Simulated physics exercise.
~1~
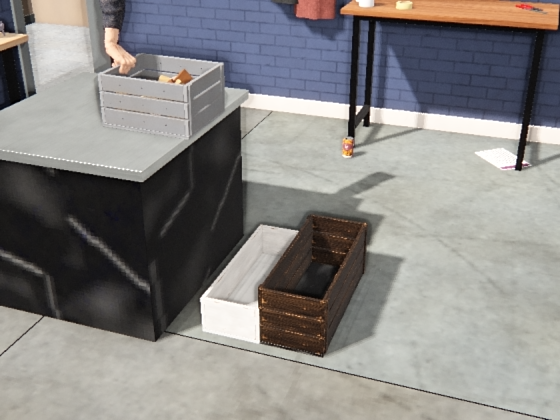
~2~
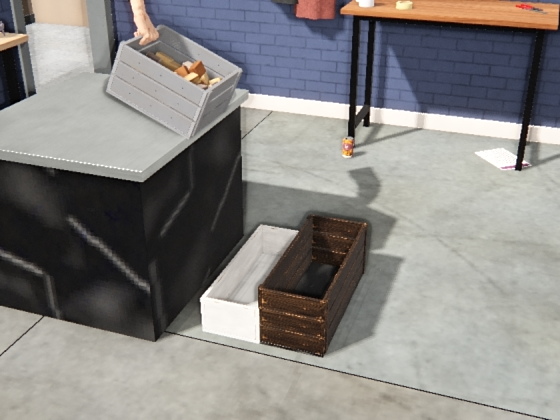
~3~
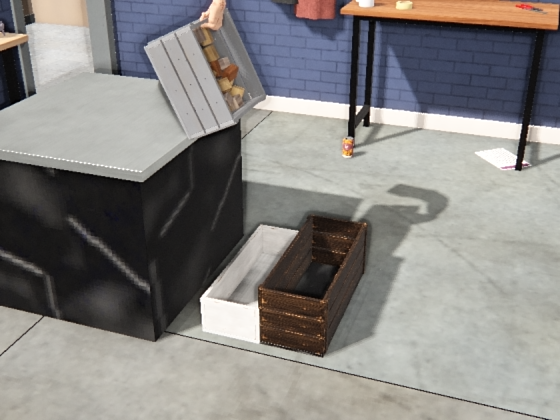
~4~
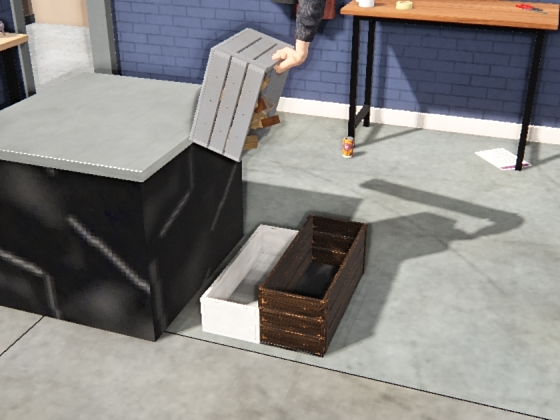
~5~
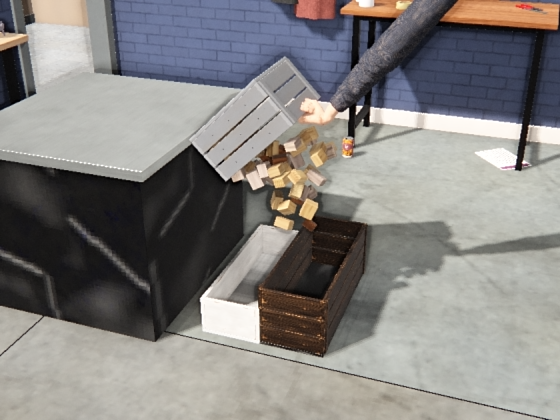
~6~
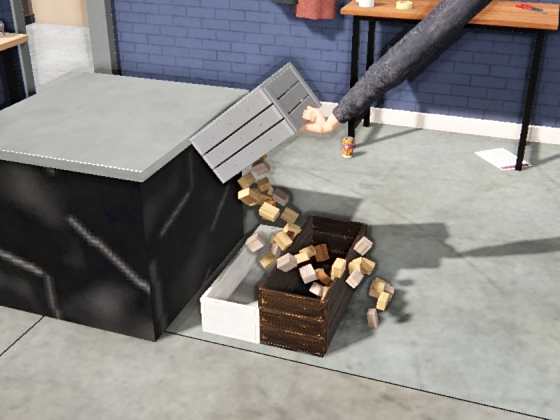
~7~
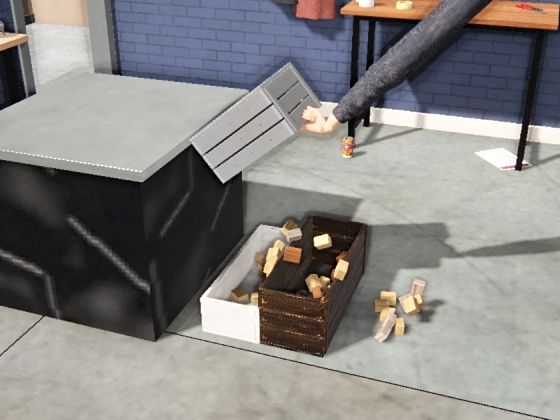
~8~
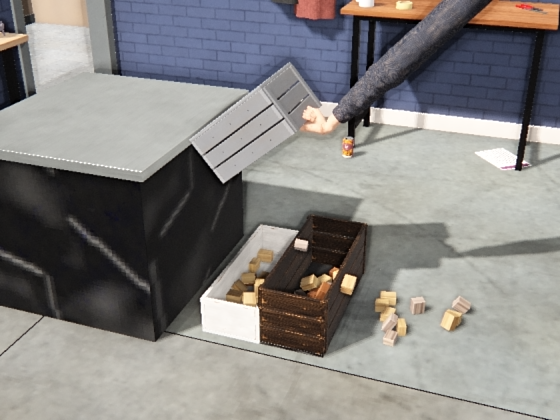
A grey crate, tipped by a hand, spills wooden blocks into two bins and onto the floor.
